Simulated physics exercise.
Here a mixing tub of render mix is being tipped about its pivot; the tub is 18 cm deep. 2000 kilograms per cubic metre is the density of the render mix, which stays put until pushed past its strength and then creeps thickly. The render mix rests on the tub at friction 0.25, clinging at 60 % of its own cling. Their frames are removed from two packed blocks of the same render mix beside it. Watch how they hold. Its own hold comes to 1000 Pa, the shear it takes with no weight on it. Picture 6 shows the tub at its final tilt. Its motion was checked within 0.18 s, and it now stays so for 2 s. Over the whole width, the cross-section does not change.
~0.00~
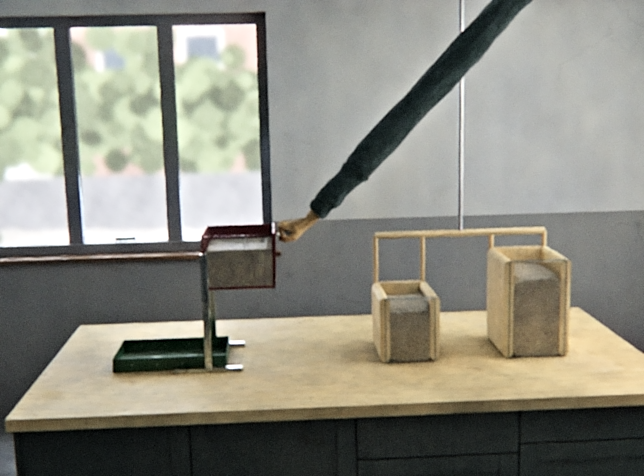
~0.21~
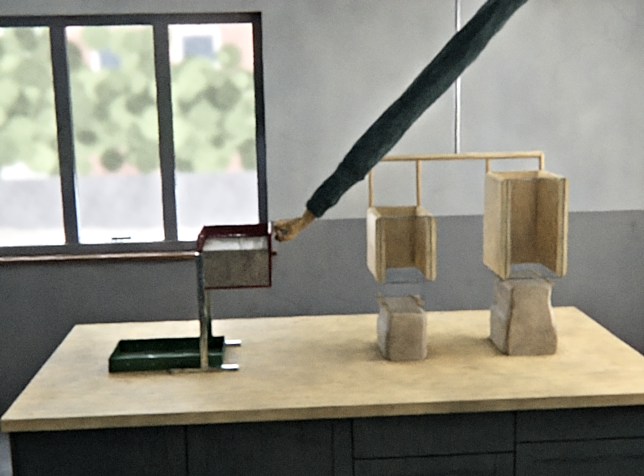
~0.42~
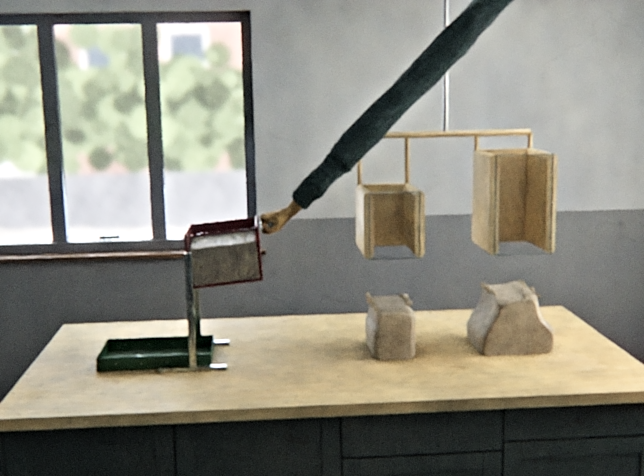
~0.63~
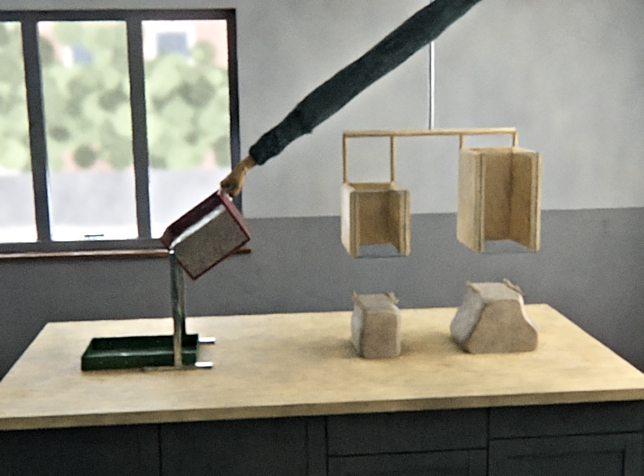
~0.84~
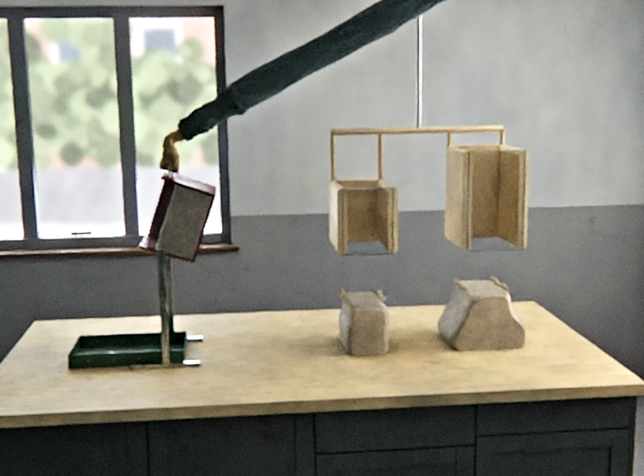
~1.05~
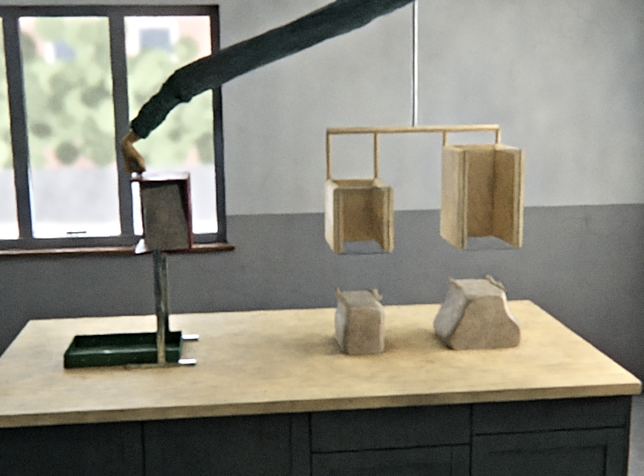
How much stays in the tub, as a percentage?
49 %.
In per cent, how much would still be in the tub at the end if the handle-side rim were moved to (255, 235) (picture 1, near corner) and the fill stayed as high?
It would be near 100 %.
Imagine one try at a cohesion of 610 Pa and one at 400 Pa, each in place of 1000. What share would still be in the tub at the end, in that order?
About 50 % first, about 40 % second.
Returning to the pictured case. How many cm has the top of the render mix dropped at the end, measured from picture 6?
11 cm.
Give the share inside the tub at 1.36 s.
It's something like 80 % of the original load.
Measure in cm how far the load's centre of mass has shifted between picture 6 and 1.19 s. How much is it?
Shift: Roughly 4 cm.
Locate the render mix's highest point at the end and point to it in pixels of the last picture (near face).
I'd point to somewhere around (168, 217).
By 1.19 s, the tub is at 91 degrees and holds 99 %.
By 1.36 s, the tub is at 91 degrees and holds 78 %.
By 1.53 s, the tub is at 91 degrees and holds 57 %.
By 1.70 s, the tub is at 91 degrees and holds 49 %.
By 3.05 s, at the end, the tub is at 91 degrees and holds 49 %.
